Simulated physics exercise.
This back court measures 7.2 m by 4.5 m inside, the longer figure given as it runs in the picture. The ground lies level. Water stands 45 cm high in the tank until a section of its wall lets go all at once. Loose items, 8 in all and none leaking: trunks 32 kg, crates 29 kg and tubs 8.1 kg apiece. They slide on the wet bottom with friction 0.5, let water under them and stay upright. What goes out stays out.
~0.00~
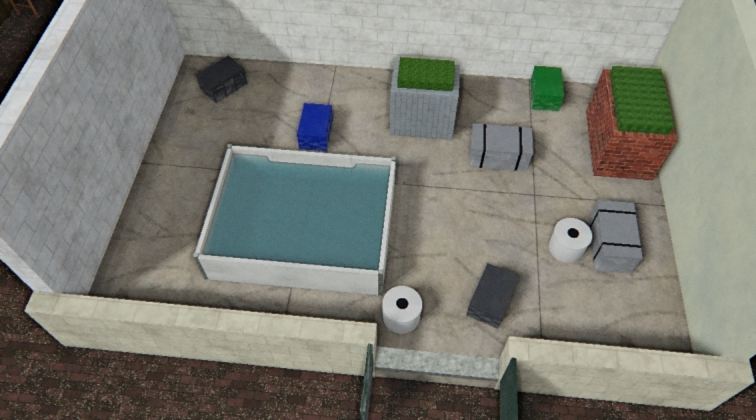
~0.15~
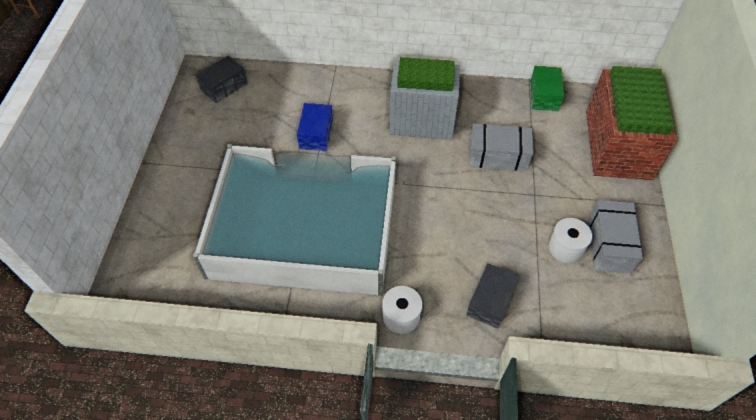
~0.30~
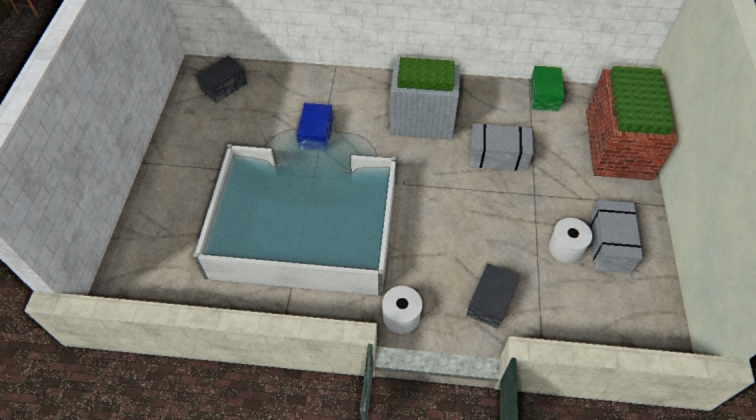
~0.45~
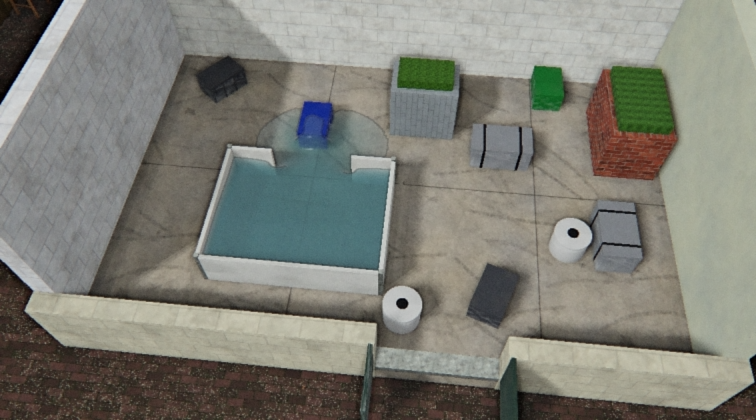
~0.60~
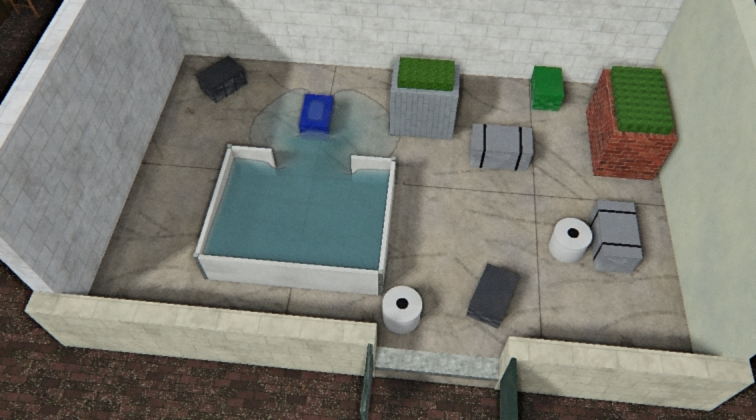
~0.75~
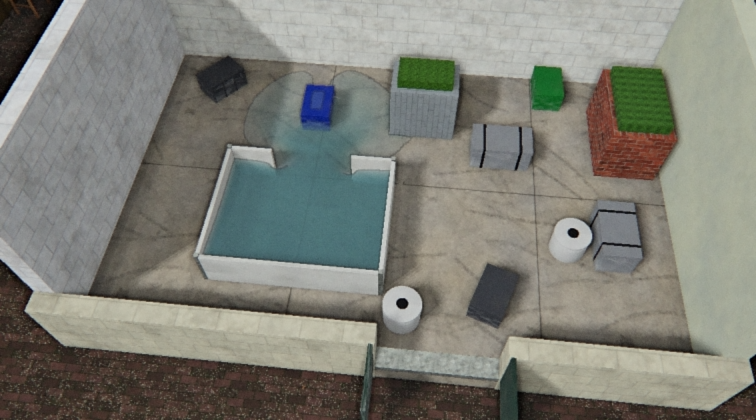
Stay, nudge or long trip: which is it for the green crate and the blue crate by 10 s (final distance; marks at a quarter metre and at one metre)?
The green crate moves a short way; the blue crate travels far.
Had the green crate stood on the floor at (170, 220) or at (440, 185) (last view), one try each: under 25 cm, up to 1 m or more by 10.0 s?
In that order: It holds its place; it stays put.
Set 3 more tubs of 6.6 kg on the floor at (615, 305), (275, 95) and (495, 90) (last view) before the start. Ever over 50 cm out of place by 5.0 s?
In that order: Less, over, more.
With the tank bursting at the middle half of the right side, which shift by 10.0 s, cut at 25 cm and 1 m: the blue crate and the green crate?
In that case the blue crate holds its place, the green crate holds its place.
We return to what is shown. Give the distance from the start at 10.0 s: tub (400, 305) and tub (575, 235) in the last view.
In turn: 40 cm, 40 cm.
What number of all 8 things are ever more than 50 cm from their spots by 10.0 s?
That makes 2.
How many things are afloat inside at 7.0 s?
0 of them.
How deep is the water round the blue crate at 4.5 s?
Roughly 11 cm.
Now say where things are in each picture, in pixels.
The green crate at (549, 81) rests on the ground; the blue crate at (314, 119) rests on the ground; water covers 3.3 m2; 0 of 8 have shifted, in the first picture.
The green crate at (549, 81), on the bottom; the blue crate at (314, 119), on the bottom; 3.8 m2 under water; 0 of 8 have shifted, in the second picture.
The green crate at (549, 81), on the bottom; the blue crate at (314, 119) rests on the ground; 4.4 m2 under water; 0 of 8 have shifted, in the third picture.
The green crate at (549, 81) rests on the ground; the blue crate at (315, 118) rests on the ground, 3 cm from its start; water covers 5.1 m2; 0 of 8 have shifted, in the fourth picture.
The green crate at (549, 81), on the bottom; the blue crate at (316, 110), on the bottom, 18 cm from its start; water covers 5.9 m2; 1 of 8 have shifted, in the fifth picture.
The green crate at (549, 81), on the bottom; the blue crate at (317, 100), on the bottom, 37 cm from its start; 6.8 m2 under water; 1 of 8 have shifted, in the sixth picture.
After 2.0 s the green crate is near (549, 81), 0.0 m from its start, aground; the blue crate is near (316, 61), 1.2 m from its start, aground; 0 of 8 are out; 0 afloat.
After 4.5 s the green crate is near (575, 86), 0.4 m from its start, aground; the blue crate is near (233, 77), 1.5 m from its start, aground; 0 of 8 are out; 0 afloat.
After 7.0 s the green crate is near (575, 86), 0.4 m from its start, aground; the blue crate is near (219, 96), 1.5 m from its start, aground; 0 of 8 are out; 0 afloat.
After 10.0 s the green crate is near (575, 86), 0.4 m from its start, aground; the blue crate is near (219, 96), 1.5 m from its start, aground; 0 of 8 are out; 0 afloat.
